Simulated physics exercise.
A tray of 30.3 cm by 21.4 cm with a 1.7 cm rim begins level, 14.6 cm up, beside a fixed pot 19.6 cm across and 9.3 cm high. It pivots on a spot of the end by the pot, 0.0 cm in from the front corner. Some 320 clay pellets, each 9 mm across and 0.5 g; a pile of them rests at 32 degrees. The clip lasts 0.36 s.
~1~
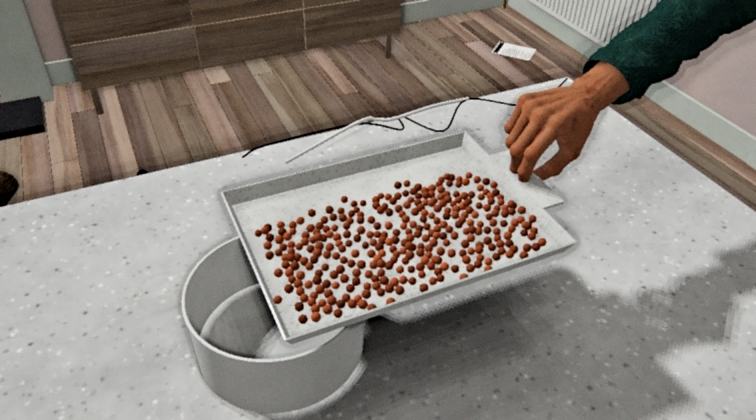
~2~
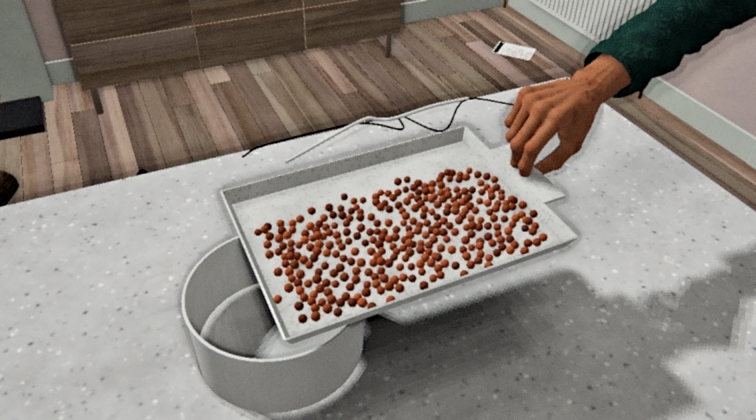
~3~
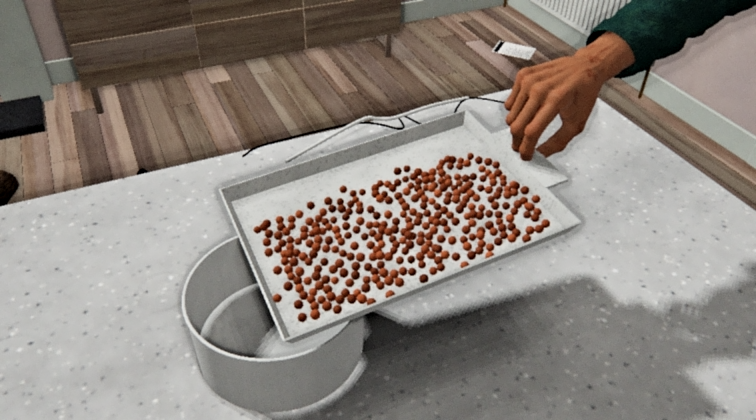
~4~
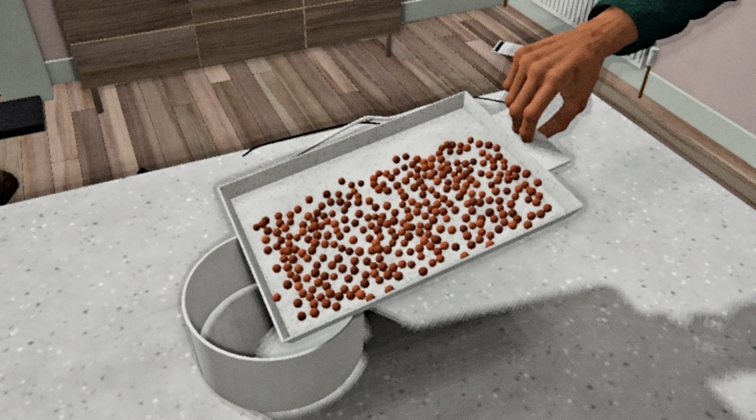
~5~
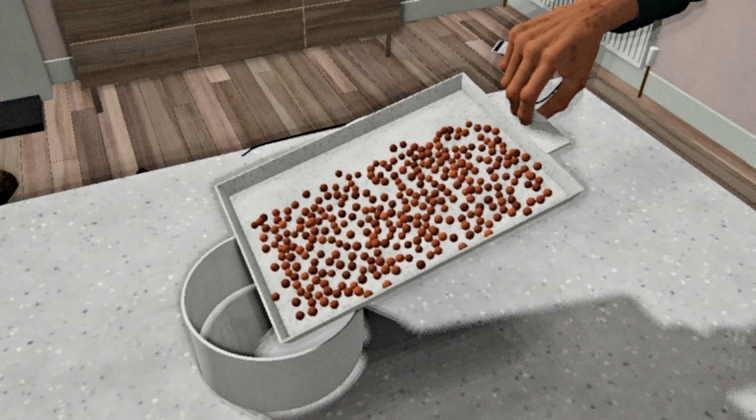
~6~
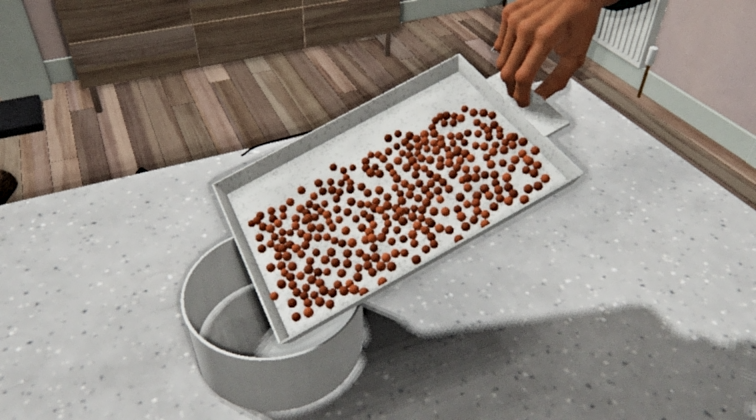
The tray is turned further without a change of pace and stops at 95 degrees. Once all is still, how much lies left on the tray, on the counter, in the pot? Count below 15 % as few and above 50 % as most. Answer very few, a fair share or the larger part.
Tray: Very few, counter: The larger part, pot: A fair share.
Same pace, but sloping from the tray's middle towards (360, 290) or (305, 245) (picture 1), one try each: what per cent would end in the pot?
Some 0 and 80 per cent.
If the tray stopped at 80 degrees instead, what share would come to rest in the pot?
Then about 35 per cent.
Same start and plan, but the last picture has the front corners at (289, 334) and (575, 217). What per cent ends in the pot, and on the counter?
Pot 0, counter 100.
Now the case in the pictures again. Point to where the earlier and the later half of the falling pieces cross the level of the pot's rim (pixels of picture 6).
At about (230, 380), then at (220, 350).
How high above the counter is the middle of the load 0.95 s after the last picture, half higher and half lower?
About 14 cm.
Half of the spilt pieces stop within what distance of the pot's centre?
Roughly 18 cm.
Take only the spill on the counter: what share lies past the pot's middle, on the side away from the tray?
Roughly 100 per cent.
Then, 0.57 s after the last picture, tilt 55 degrees; the tray holds 100 %, the pot 0 %.
Then, 0.95 s after the last picture, tilt 79 degrees; the tray holds 45 %, the pot 10 %.
Then, 1.41 s after the last picture, tilt 95 degrees; the tray holds 0 %, the pot 35 %.
In the end, tray 0 %, counter 65 %, pot 35 %.
